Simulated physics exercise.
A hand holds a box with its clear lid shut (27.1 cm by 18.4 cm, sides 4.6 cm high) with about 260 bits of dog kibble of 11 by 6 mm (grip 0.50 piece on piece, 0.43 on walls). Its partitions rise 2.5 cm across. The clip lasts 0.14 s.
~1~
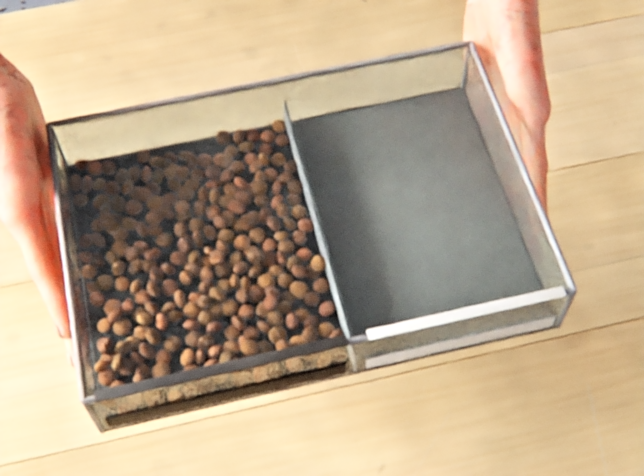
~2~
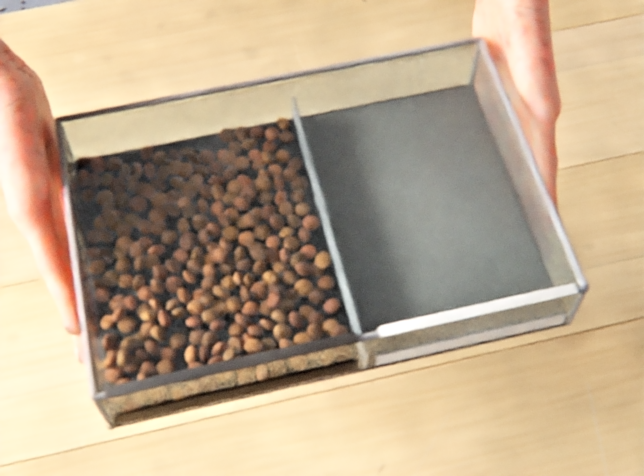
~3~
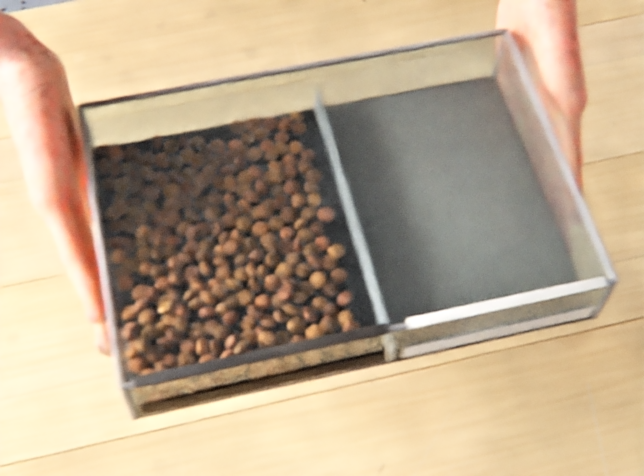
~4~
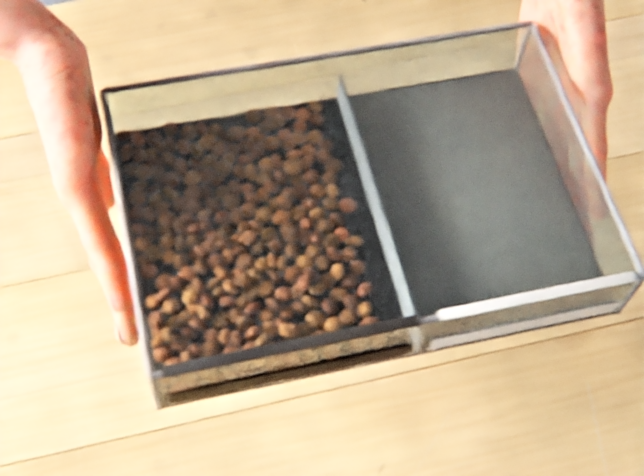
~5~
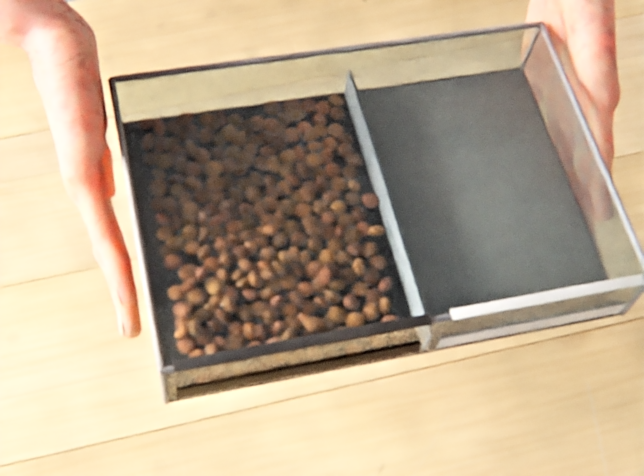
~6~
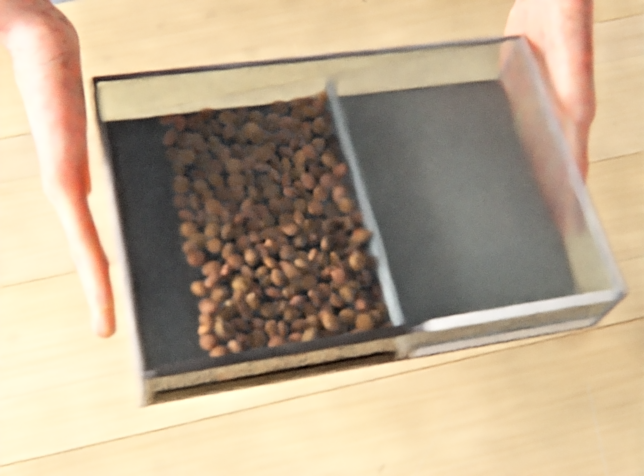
On a pale wooden surface, hands shifting a clear-lidded divided box right, then back left, brown kibble sliding toward the central partition.
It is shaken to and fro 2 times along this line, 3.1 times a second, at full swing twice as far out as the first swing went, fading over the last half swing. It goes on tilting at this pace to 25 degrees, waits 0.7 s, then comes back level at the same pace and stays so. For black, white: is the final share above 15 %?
Black yes, white yes.
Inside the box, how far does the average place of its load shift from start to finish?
About 14.0 cm.
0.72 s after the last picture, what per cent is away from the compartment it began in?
About 70 per cent.
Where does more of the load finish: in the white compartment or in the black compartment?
The larger share is in the white compartment.
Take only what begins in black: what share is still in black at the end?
Some 30 per cent.
Then, 0.39 s after the last picture, tilt 25 degrees; black 30 %, white 70 %; middle of all pieces near (332, 290).
Then, 0.72 s after the last picture, tilt 25 degrees; black 30 %, white 70 %; middle of all pieces near (406, 289).
Then, 1.03 s after the last picture, tilt 10 degrees; black 30 %, white 70 %; middle of all pieces near (425, 277).
Then, 1.32 s after the last picture, tilt 0 degrees; black 30 %, white 70 %; middle of all pieces near (432, 268).
In the end, black 30 %, white 70 %.
